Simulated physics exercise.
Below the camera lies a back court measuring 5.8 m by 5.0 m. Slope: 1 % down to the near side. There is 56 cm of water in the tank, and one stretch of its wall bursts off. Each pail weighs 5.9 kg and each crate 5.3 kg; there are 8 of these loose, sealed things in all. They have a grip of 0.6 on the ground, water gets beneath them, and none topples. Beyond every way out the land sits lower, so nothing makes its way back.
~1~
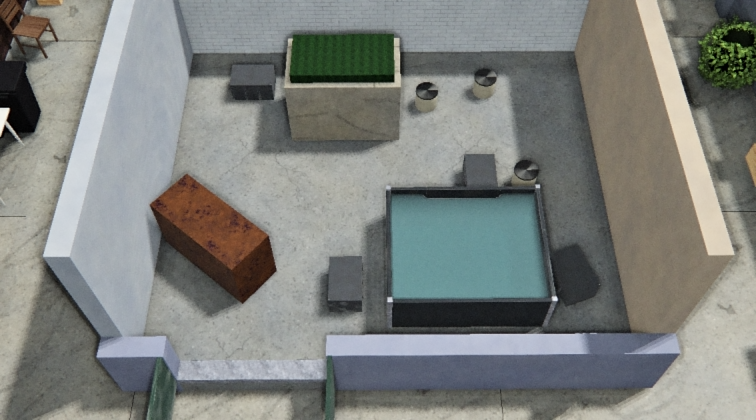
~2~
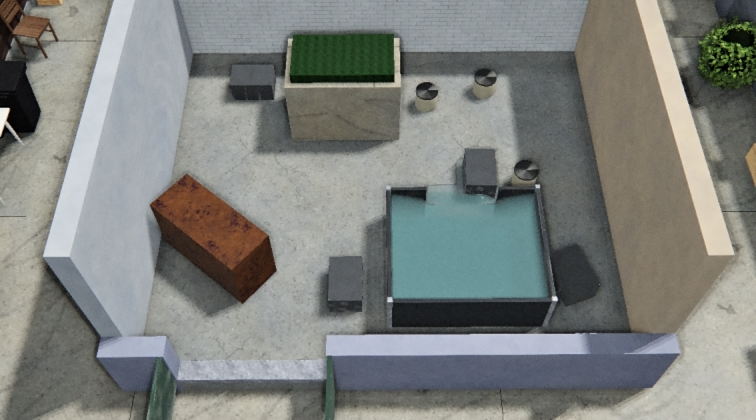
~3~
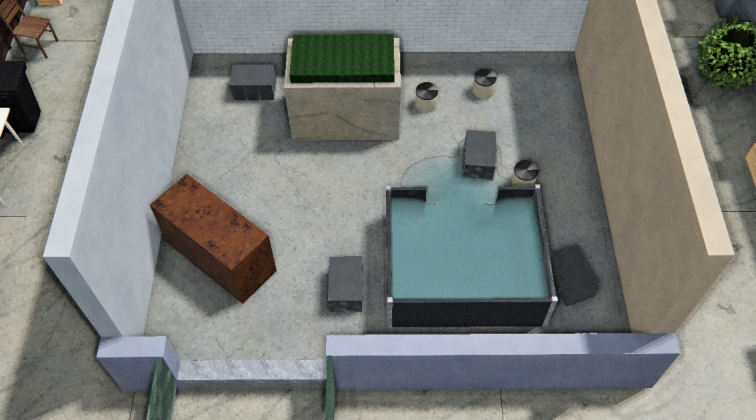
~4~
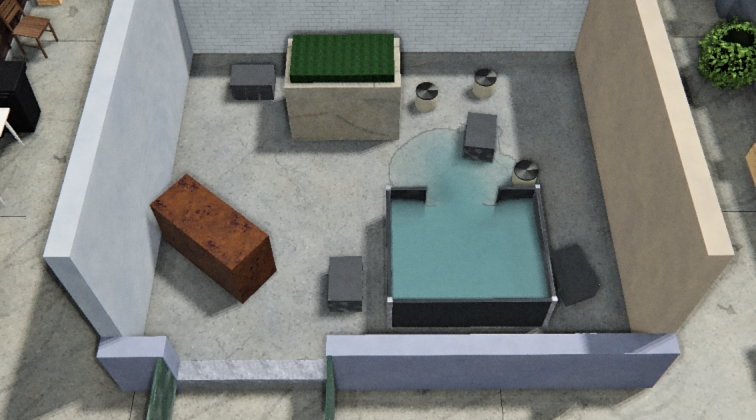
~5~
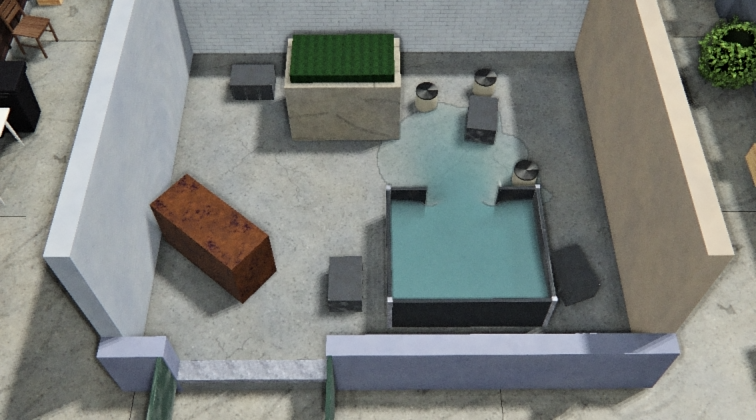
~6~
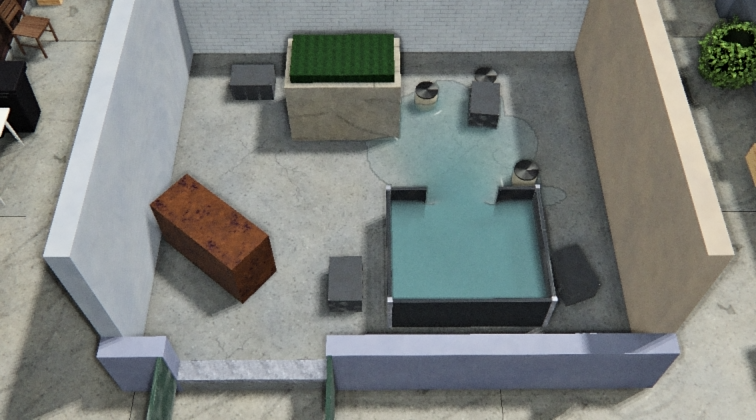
Water spreading from a gap in the tank's back wall across a walled court, pushing a grey crate away toward the pails.
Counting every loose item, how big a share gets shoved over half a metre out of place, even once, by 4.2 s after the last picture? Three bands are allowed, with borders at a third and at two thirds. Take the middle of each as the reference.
By the time shown, one third up to two thirds will have gone that far.
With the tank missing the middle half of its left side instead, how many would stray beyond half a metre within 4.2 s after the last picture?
Then the count would be 2.
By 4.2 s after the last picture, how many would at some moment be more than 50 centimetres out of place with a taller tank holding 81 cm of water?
It would come to 6 of them.
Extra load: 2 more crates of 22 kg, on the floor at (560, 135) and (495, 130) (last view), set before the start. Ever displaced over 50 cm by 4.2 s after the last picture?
Well, in turn they are above that and above that.
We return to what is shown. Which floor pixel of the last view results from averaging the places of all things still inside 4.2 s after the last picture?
I'd put it around (443, 176).
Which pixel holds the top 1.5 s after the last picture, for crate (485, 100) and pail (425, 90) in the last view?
Somewhere about (554, 60) and (421, 43).
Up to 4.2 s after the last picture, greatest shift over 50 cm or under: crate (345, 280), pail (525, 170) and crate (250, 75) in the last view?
Taking them in turn, the answers are smaller, smaller and greater.
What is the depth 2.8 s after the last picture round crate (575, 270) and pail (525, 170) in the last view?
Some 0 cm at the first, some 2 cm at the second.
Then, 0.4 s after the last picture 1 of 8 are over 50 cm from their spots; 1 afloat.
Then, 1.5 s after the last picture 3 of 8 are over 50 cm from their spots; 3 afloat.
Then, 2.8 s after the last picture 4 of 8 are over 50 cm from their spots; 4 afloat.
Then, 4.2 s after the last picture 5 of 8 are over 50 cm from their spots, and 5 have been at some point; 5 afloat.
